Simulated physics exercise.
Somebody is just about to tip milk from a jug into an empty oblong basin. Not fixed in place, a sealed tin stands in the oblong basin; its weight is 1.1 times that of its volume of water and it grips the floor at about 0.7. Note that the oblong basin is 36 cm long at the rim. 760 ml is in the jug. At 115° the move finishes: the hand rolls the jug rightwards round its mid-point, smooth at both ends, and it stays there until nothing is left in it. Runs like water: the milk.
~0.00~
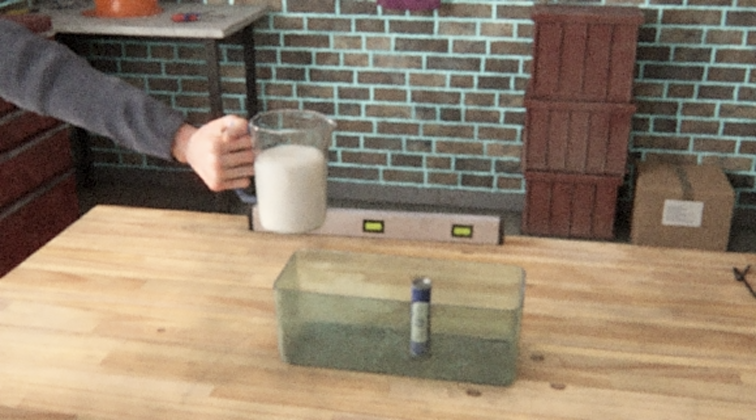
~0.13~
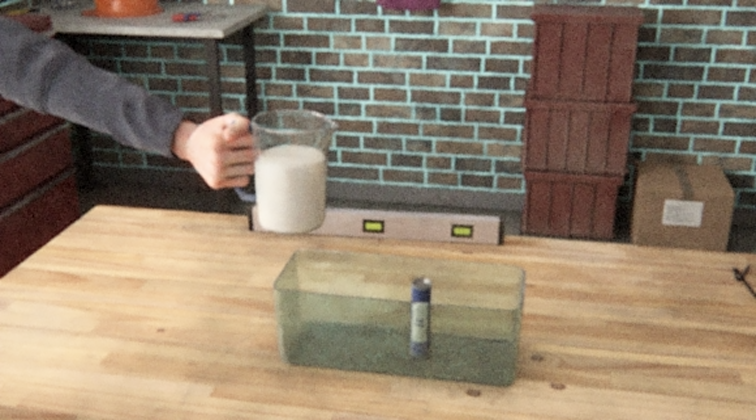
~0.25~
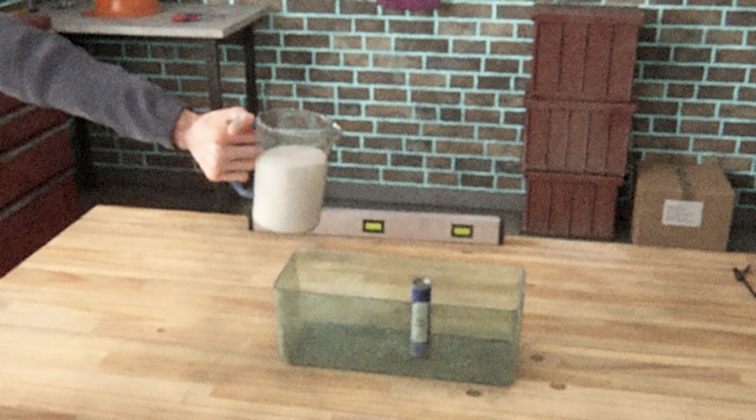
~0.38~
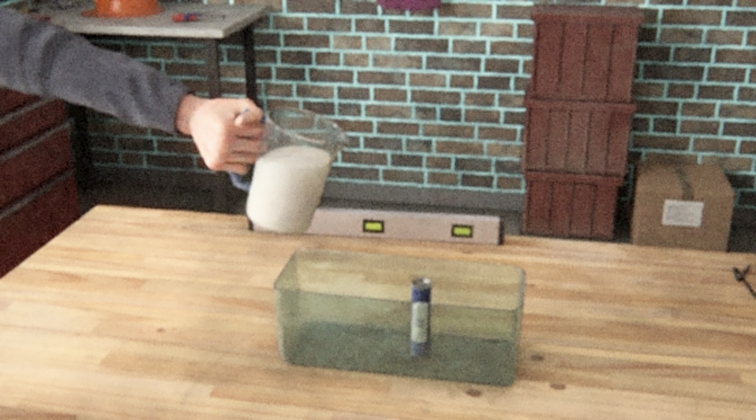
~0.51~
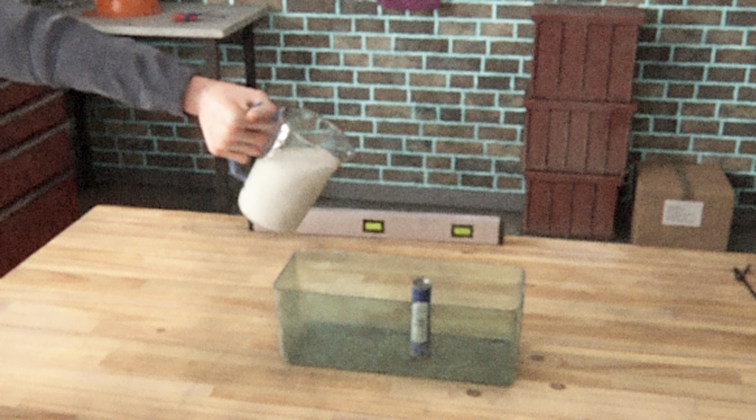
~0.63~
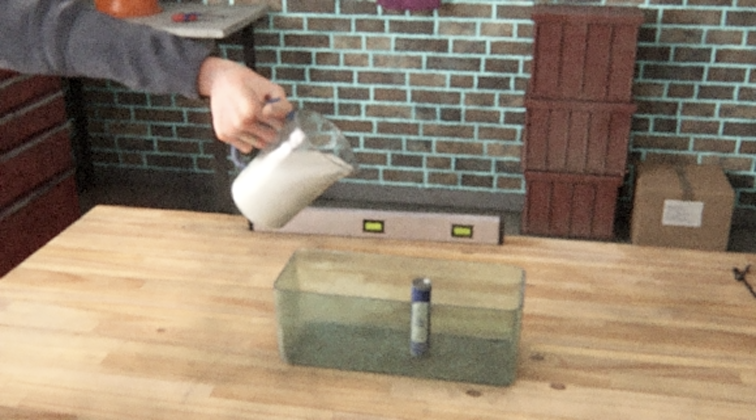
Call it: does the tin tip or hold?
It tips.
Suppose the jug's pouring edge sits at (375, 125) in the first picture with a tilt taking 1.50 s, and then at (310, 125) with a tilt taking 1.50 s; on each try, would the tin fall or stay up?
First it topples; then it remains upright.
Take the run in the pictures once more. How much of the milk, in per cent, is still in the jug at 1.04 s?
At that time about 66 in a hundred parts are still held.
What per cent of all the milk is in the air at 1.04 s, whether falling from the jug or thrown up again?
Share: Roughly 20 per cent.
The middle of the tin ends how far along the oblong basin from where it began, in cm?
In the end the tin's centre has shifted about 8.5 centimetres.
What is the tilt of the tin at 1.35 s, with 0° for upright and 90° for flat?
It leans about 15° from upright.
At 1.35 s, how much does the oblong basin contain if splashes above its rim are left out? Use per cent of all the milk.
About 76 %.
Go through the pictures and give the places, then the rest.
It leans 0°; its right rim is at (336, 125); the milk meets the walls at (259, 153) and (325, 156); the oblong basin's rim runs from (285, 269) to (524, 289); the tin's top is at (422, 286), in the first picture.
It leans 2°; its right rim is at (338, 126); the milk meets the walls at (260, 152) and (326, 157), in the second picture.
It leans 8°; its right rim is at (343, 132); the milk meets the walls at (261, 153) and (327, 157), in the third picture.
It leans 17°; its right rim is at (350, 142); the milk meets the walls at (262, 155) and (332, 158), in the fourth picture.
It leans 30°; its right rim is at (356, 155); the milk meets the walls at (257, 166) and (338, 161), in the fifth picture.
It leans 44°; its right rim is at (360, 172); the milk meets the walls at (244, 171) and (352, 166), in the sixth picture.
By 1.04 s the tilt is 91° and 67 per cent is still to pour; the tin stands where it began.
By 1.35 s the tilt is 112° and 13 per cent is still to pour; the tin leans 14°.
By 1.66 s the tilt is 115° and 0 per cent is still to pour; the tin lies on its side.
By 2.00 s the tilt is 115° and 0 per cent is still to pour; the tin lies on its side.
At rest the tin lies on its side.
